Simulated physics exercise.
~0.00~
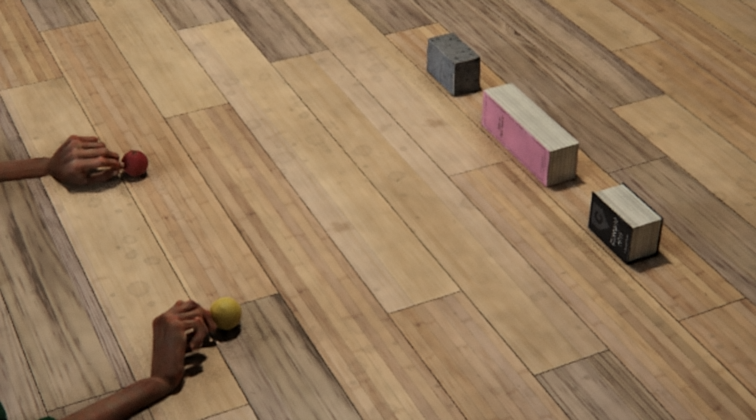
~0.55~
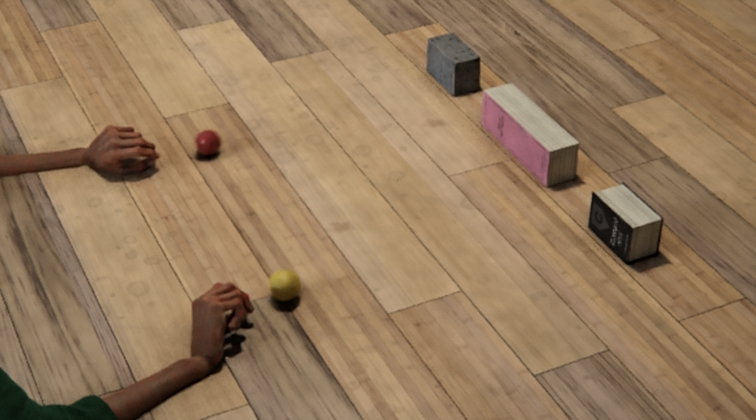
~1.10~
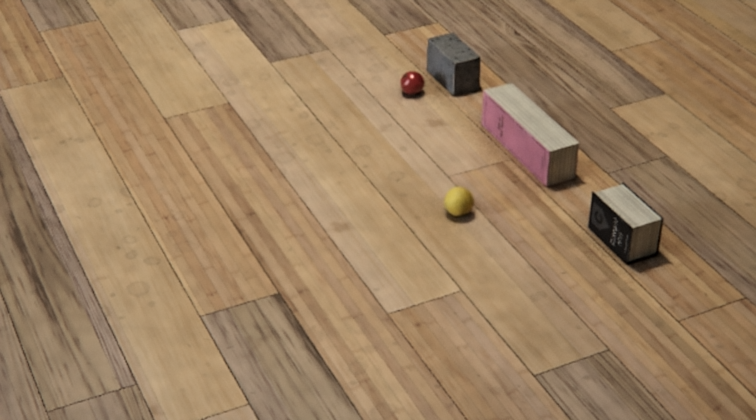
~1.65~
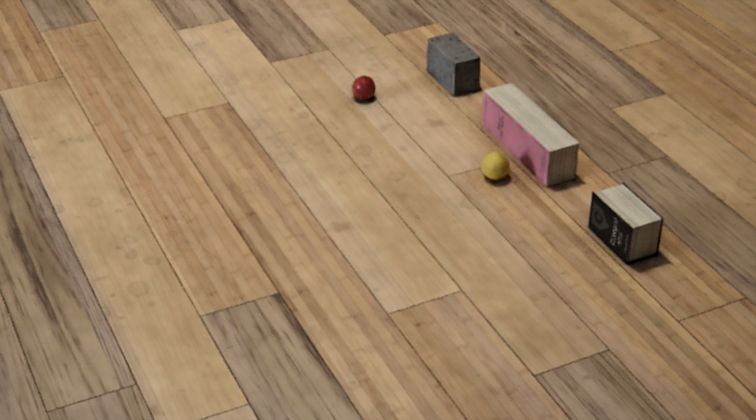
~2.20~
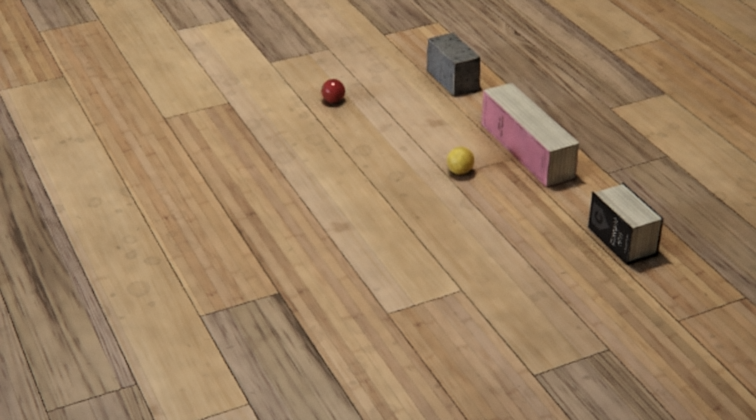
On a wooden plank floor, two hands release a red tomato and a yellow lemon, rolling them right toward a grey brick, a pink book and a black book. The tomato bounces back left off the brick, then the lemon hits the pink book and rebounds left too.
